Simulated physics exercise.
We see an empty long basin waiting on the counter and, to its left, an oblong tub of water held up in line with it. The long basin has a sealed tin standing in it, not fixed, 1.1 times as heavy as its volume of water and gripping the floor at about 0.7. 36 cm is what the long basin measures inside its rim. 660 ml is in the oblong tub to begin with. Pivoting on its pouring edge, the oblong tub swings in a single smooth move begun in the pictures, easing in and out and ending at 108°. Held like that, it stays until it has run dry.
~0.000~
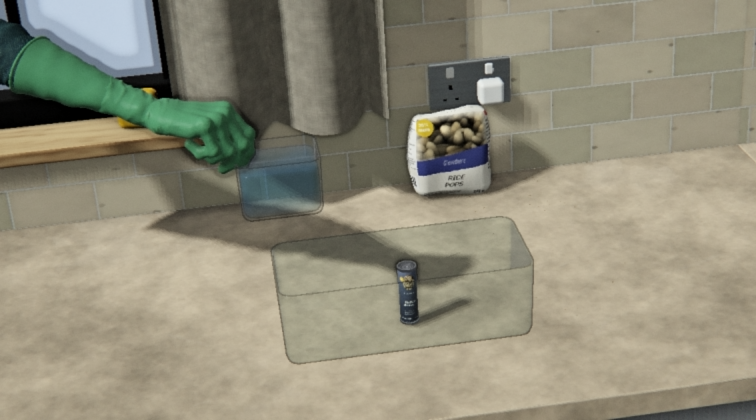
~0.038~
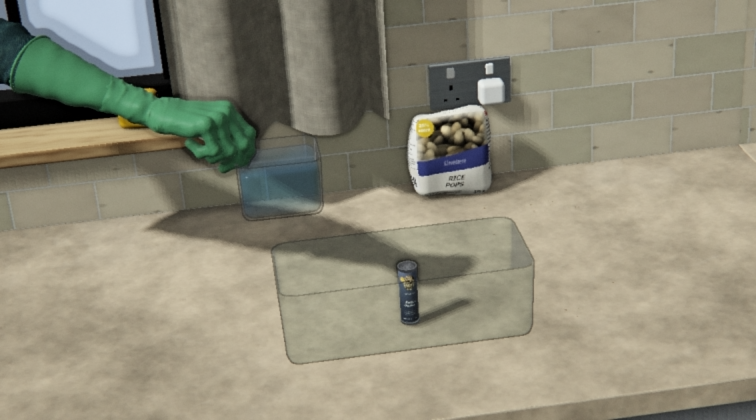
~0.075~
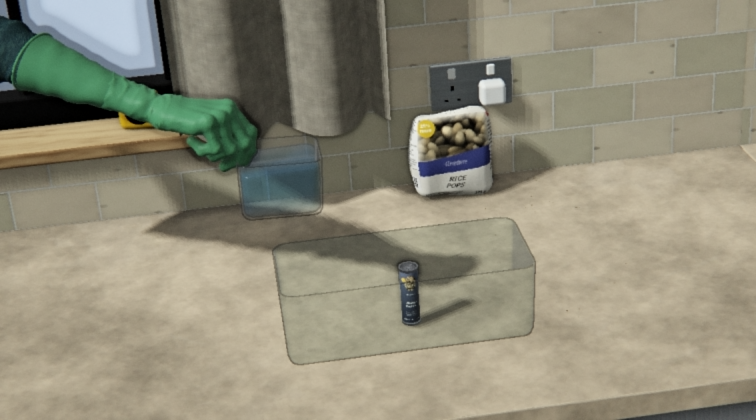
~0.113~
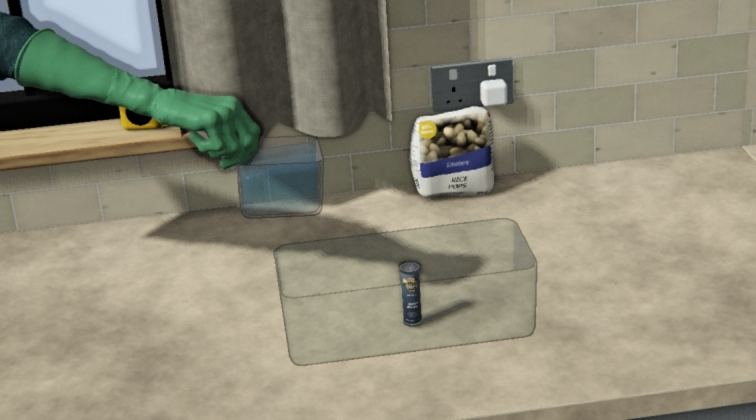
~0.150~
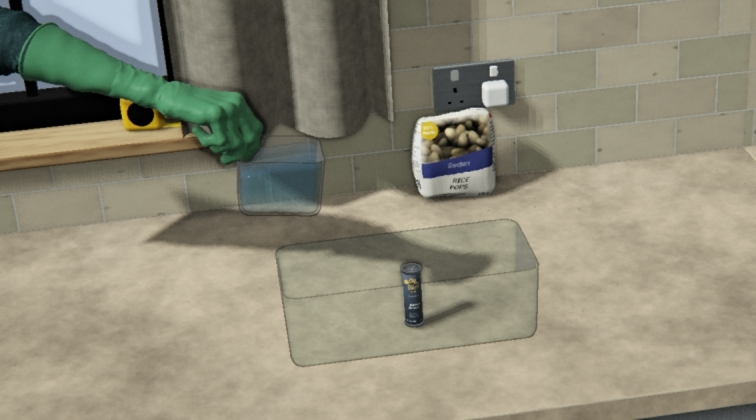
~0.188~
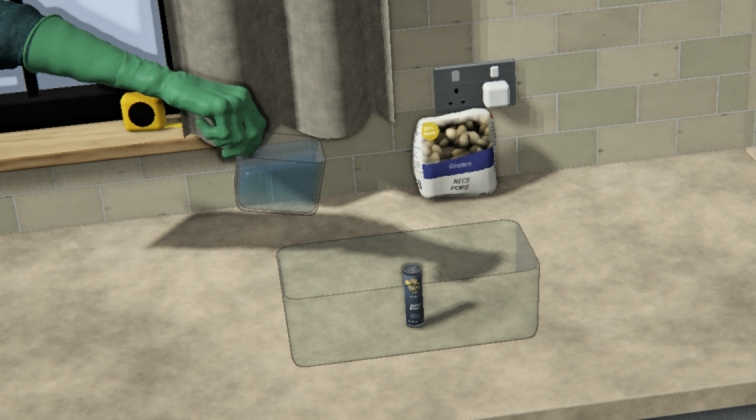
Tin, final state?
My bet is it never capsizes.
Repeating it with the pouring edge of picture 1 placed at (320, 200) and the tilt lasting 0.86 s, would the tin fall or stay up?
After that, the tin overturns.
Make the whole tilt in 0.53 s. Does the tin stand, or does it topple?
With that tilt, the tin stays on its base.
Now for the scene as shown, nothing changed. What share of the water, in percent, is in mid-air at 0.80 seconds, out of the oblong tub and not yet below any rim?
Roughly 34 per cent.
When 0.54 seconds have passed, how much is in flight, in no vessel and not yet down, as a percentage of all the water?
Close to 34 in a hundred.
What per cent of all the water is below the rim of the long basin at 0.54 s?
Roughly 3 percent.
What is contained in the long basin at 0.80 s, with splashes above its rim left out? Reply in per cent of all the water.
That comes to about 56 percent.
After 0.54 s the tilt is 75° and 63 per cent is still to pour; the tin stands where it began.
After 0.80 s the tilt is 107° and 9 per cent is still to pour; the tin stands where it began.
After 1.07 s the tilt is 108° and 0 per cent is still to pour; the tin stands where it began.
After 1.36 s the tilt is 108° and 0 per cent is still to pour; the tin stands where it began.
In the end the tin stands where it began.
